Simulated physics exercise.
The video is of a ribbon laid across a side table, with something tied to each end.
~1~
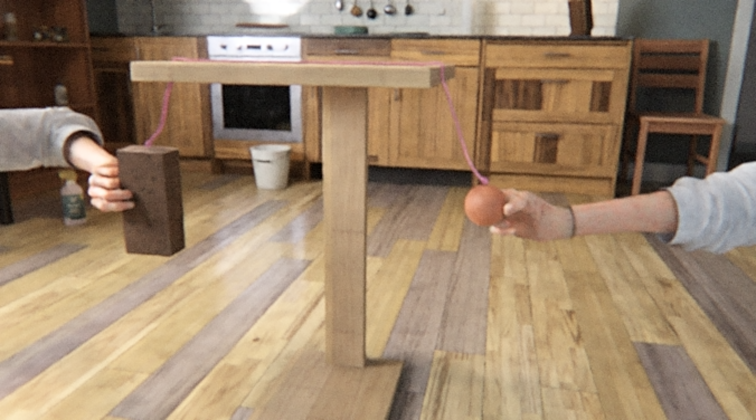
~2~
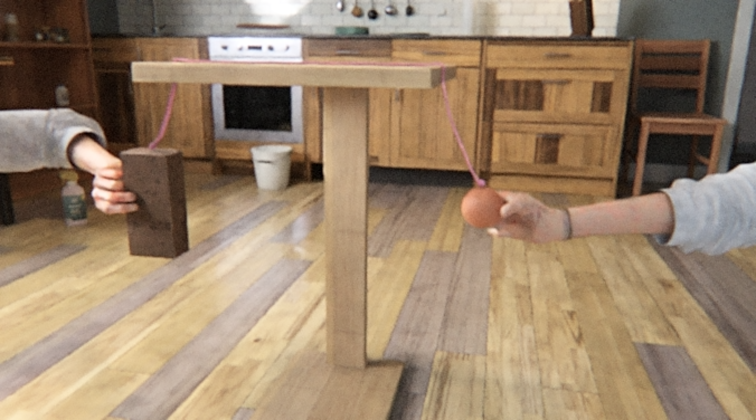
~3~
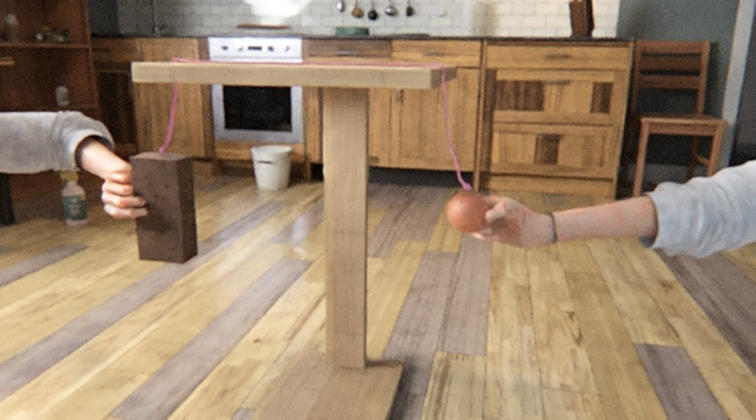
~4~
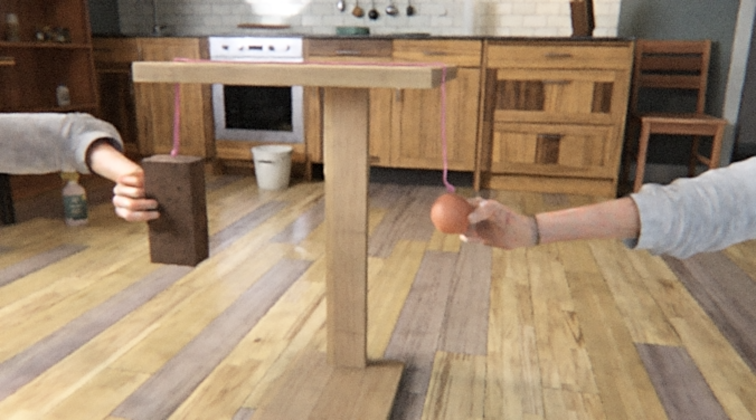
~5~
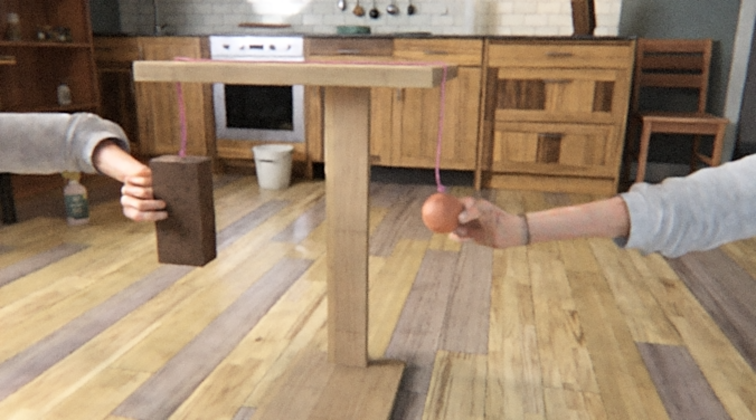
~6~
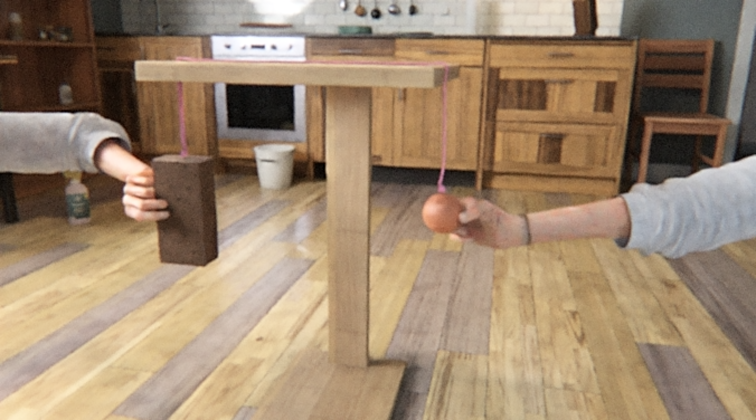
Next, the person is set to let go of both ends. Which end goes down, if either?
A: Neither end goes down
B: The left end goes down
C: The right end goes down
B, the left end goes down.
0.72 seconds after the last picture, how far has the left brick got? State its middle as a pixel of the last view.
At that moment it is at (221, 381).
Then, 0.36 s later than the last view, left brick lower near (195, 305); right orange pulled up onto the top.
Then, 0.72 s later than the last view, left brick down on the floor near (221, 381); right orange higher.
Then, 1.18 s later than the last view, left brick down on the floor near (183, 373); right orange down on the floor.
Finally, left brick down on the floor near (178, 373); right orange down on the floor. The ribbon drops leftwards.
